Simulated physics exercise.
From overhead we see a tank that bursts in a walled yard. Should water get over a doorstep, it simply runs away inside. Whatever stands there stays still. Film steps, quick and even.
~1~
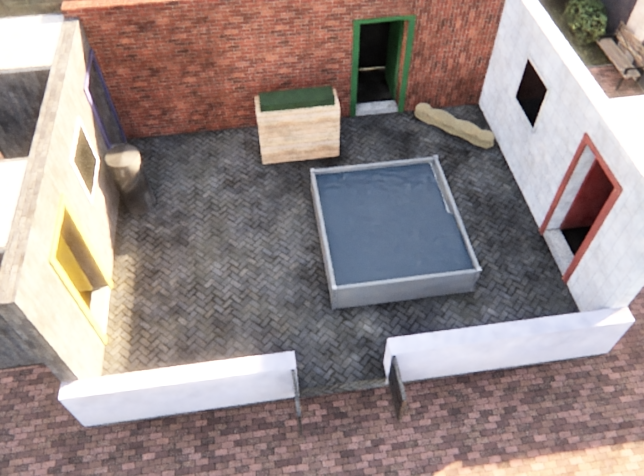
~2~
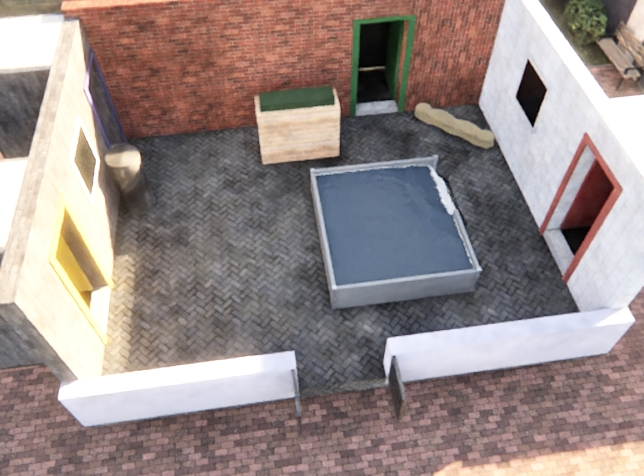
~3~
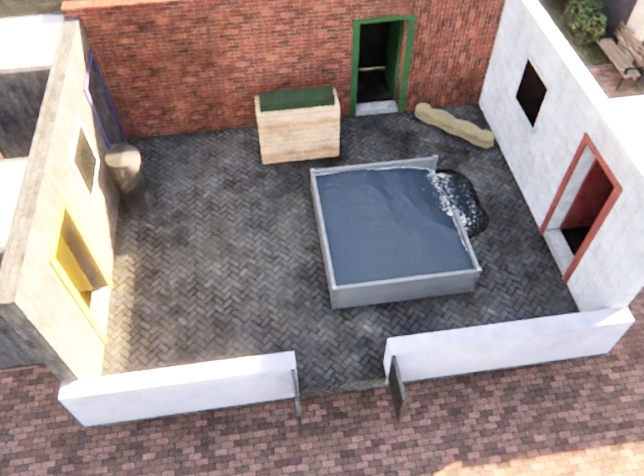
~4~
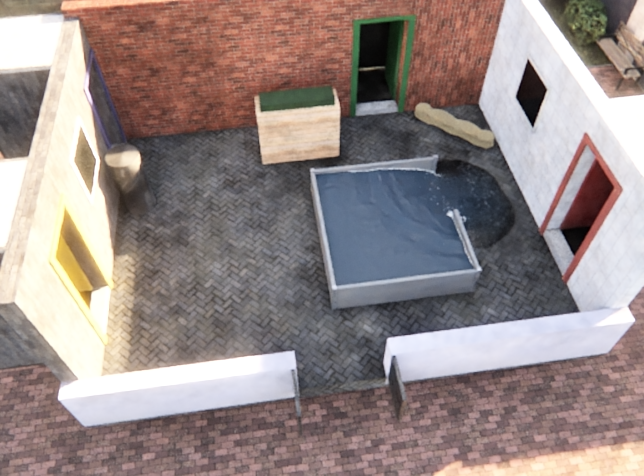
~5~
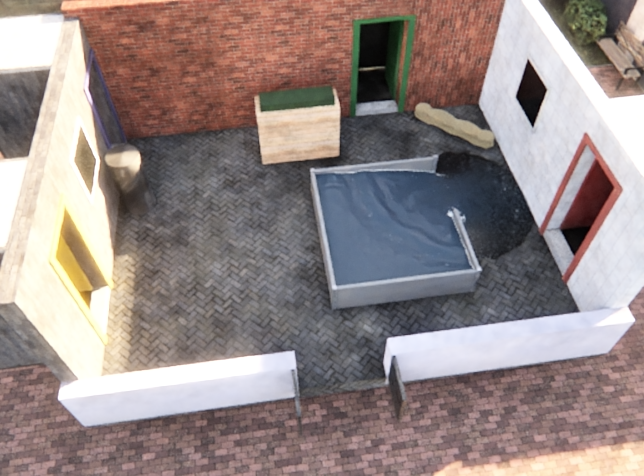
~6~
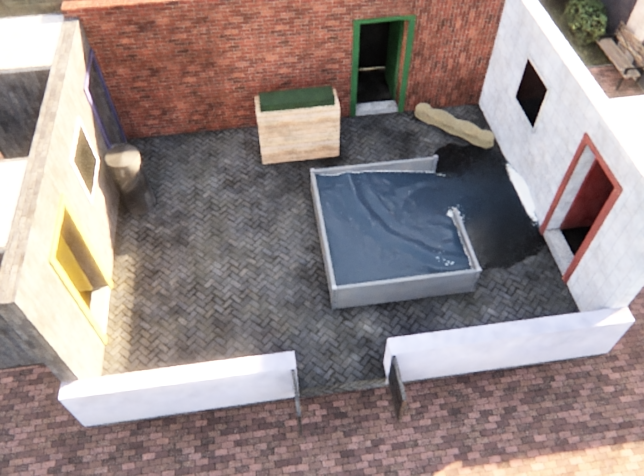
Water bursting through the right side of a square tank in a walled courtyard, spreading dark across paving to the white wall.
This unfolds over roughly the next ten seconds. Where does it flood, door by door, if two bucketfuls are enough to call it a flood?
At the green door it does not flood; at the red door it does not flood; at the blue door it floods; at the yellow door it does not flood.
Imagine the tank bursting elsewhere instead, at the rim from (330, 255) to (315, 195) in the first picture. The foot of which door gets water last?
That one is the one in red.
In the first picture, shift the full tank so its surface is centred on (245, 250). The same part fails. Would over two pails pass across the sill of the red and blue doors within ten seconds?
The red door falls short, while the blue door falls short.
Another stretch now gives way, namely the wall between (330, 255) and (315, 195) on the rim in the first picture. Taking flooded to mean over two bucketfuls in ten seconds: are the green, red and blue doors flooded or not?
One by one: Green keeps below it; red keeps below it; blue passes that mark.
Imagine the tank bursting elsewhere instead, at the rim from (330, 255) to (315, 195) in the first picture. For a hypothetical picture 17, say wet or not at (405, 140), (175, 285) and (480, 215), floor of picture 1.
Untouched, submerged, untouched.
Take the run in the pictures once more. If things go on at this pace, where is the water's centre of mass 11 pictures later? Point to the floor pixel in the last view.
My reading is close to (425, 223).
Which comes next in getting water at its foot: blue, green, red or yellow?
I'd say it's the one in red.
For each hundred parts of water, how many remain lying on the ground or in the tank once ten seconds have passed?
Roughly 94 parts in every hundred.
A moment on, water covers 15 % of the floor; the green door not reached, the red door wet at the sill, nothing in, the blue door not reached, the yellow door not reached.
Next, water covers 20 % of the floor; the green door not reached, the red door wet at the sill, nothing in, the blue door not reached, the yellow door not reached.
Then, water covers 35 % of the floor; the green door wet at the sill, nothing in, the red door wet at the sill, nothing in, the blue door not reached, the yellow door not reached.
Later, water covers 65 % of the floor; the green door under two buckets in, the red door wet at the sill, nothing in, the blue door under two buckets in, the yellow door not reached.
In the end, water covers 90 % of the floor; the green door under two buckets in, the red door wet at the sill, nothing in, the blue door over two buckets in, the yellow door wet at the sill, nothing in.
